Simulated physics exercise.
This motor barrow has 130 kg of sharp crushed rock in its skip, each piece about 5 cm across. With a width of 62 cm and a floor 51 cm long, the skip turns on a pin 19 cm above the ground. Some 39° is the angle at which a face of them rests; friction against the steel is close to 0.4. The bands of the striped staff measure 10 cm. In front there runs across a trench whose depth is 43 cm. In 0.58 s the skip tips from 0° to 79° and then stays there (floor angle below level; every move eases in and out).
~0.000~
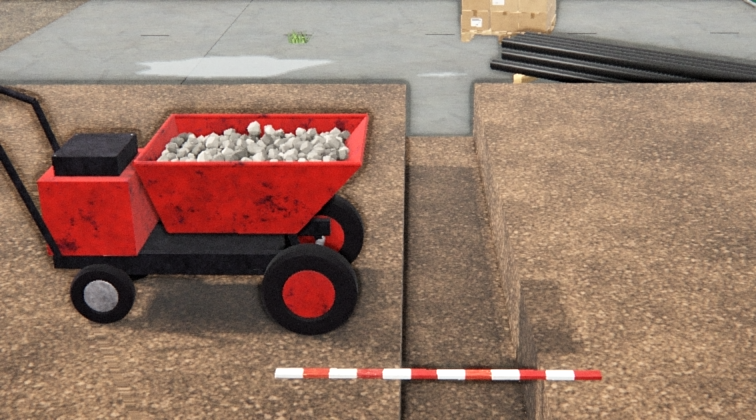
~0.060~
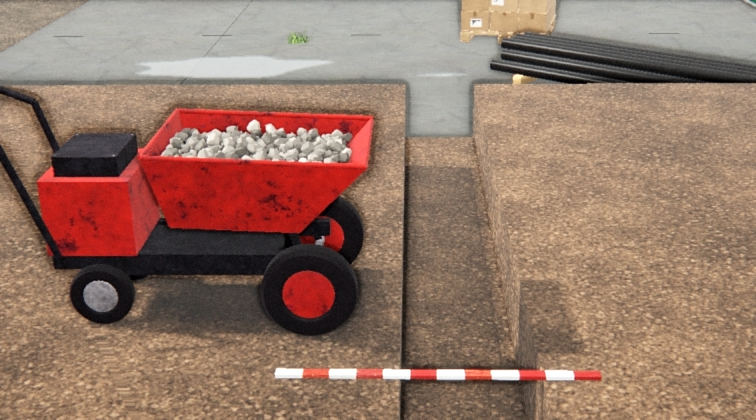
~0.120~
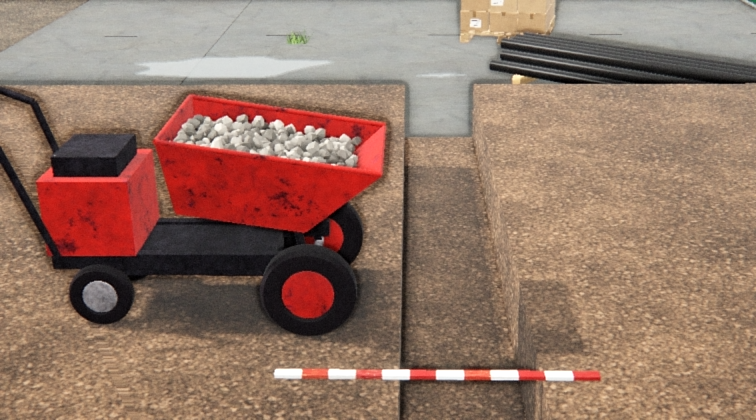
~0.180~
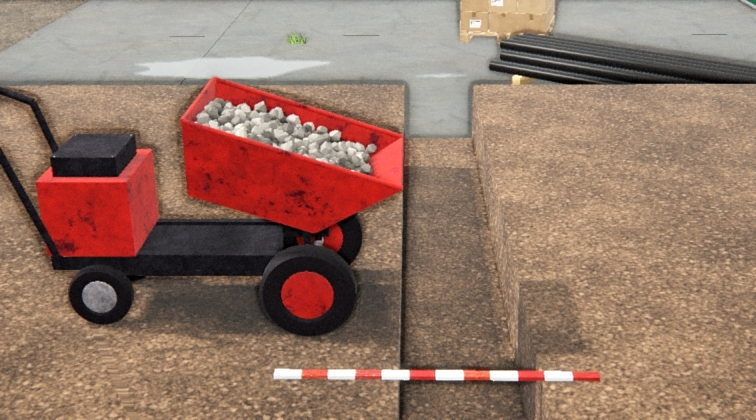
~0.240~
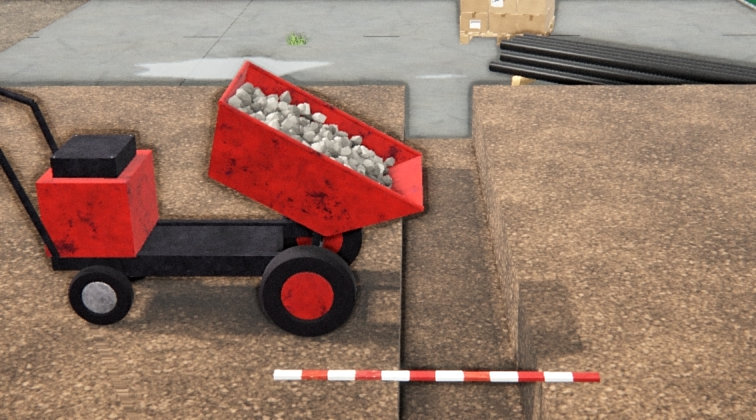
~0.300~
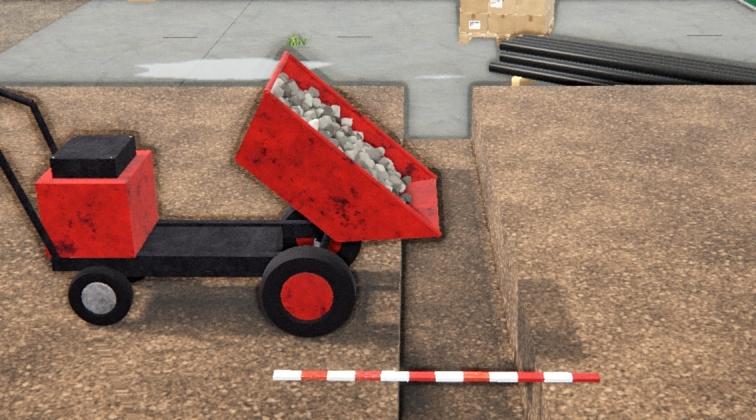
On bare brown ground beside a trench, a red motor barrow's skip of grey stones tilting steadily forward to the right.
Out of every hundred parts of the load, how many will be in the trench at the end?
Close to 76 in every hundred.
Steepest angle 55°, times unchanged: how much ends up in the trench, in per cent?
It would be near 30 per cent.
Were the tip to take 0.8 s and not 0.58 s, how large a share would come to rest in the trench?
Then some 95 per cent would.
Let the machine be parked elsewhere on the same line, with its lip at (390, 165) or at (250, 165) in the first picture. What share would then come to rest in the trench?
The first gives about 55 percent and the second about 70 percent.
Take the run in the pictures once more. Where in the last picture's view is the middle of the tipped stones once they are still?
Somewhere near pixel (496, 374).
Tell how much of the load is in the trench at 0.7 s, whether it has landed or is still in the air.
About 45 per cent by then.
After 0.4 s the floor is at 66°; 100 % in the skip; the foremost stones are at (449, 257).
After 0.7 s the floor is at 79°; 48 % in the skip, 45 % in the trench, 7 % past the trench; the foremost stones are at (555, 283).
After 1.0 s the floor is at 79°; 2 % in the skip, 73 % in the trench, 24 % past the trench; the foremost stones are past the picture's edge.
After 3.0 s the floor is at 79°; 0 % in the skip, 76 % in the trench, 24 % past the trench; the foremost stones are past the picture's edge.
